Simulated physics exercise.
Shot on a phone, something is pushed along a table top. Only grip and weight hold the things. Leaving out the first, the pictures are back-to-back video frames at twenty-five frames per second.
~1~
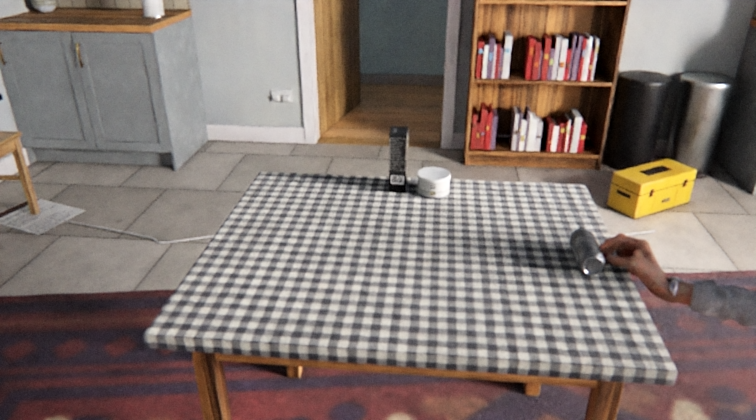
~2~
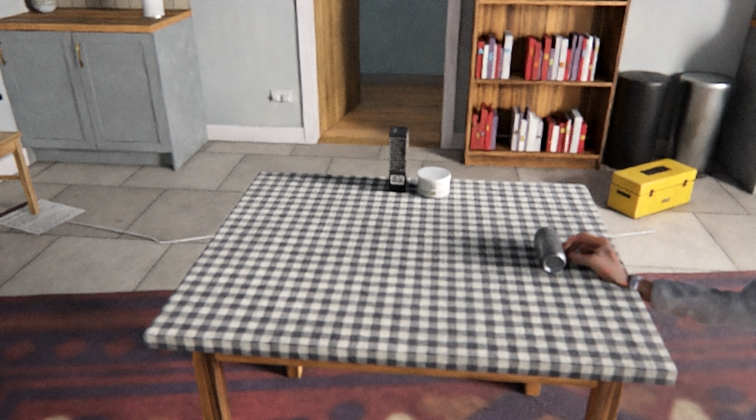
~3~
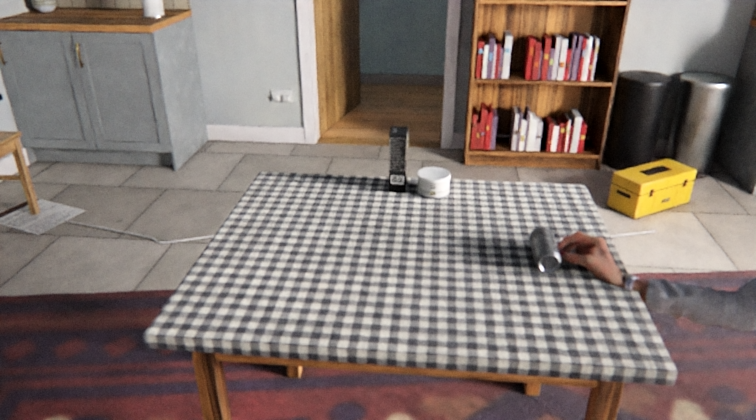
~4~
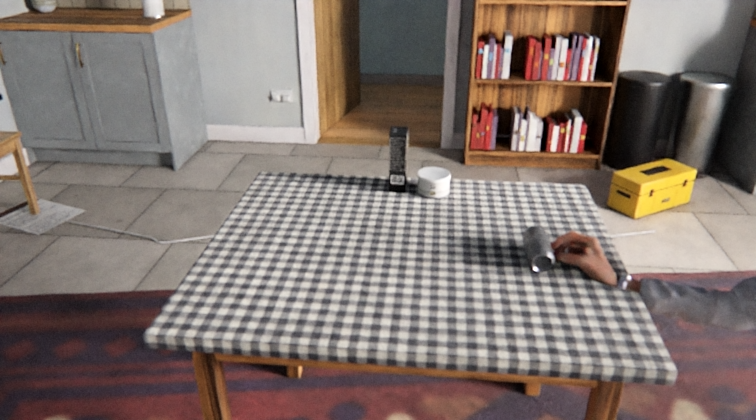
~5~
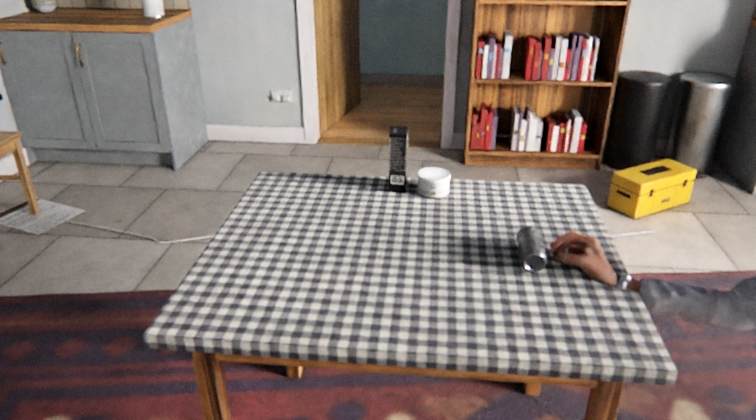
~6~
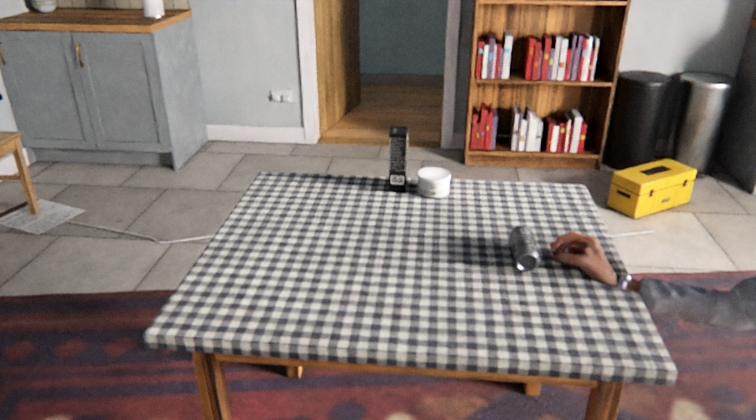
A hand pushes a grey can left along a checkered table, and it rolls slightly.
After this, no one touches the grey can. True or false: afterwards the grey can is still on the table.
True.
Then, 0.20 s after the last picture, grey can rolled well along near (491, 246).
Then, 0.40 s after the last picture, grey can rolled well along near (464, 245).
Then, 0.70 s after the last picture, grey can rolled well along near (430, 243).
Then, 1.20 s after the last picture, grey can rolled well along near (396, 242).
At rest, moved from the start, grey can. Seen from the same camera at the end, grey can near (386, 241).
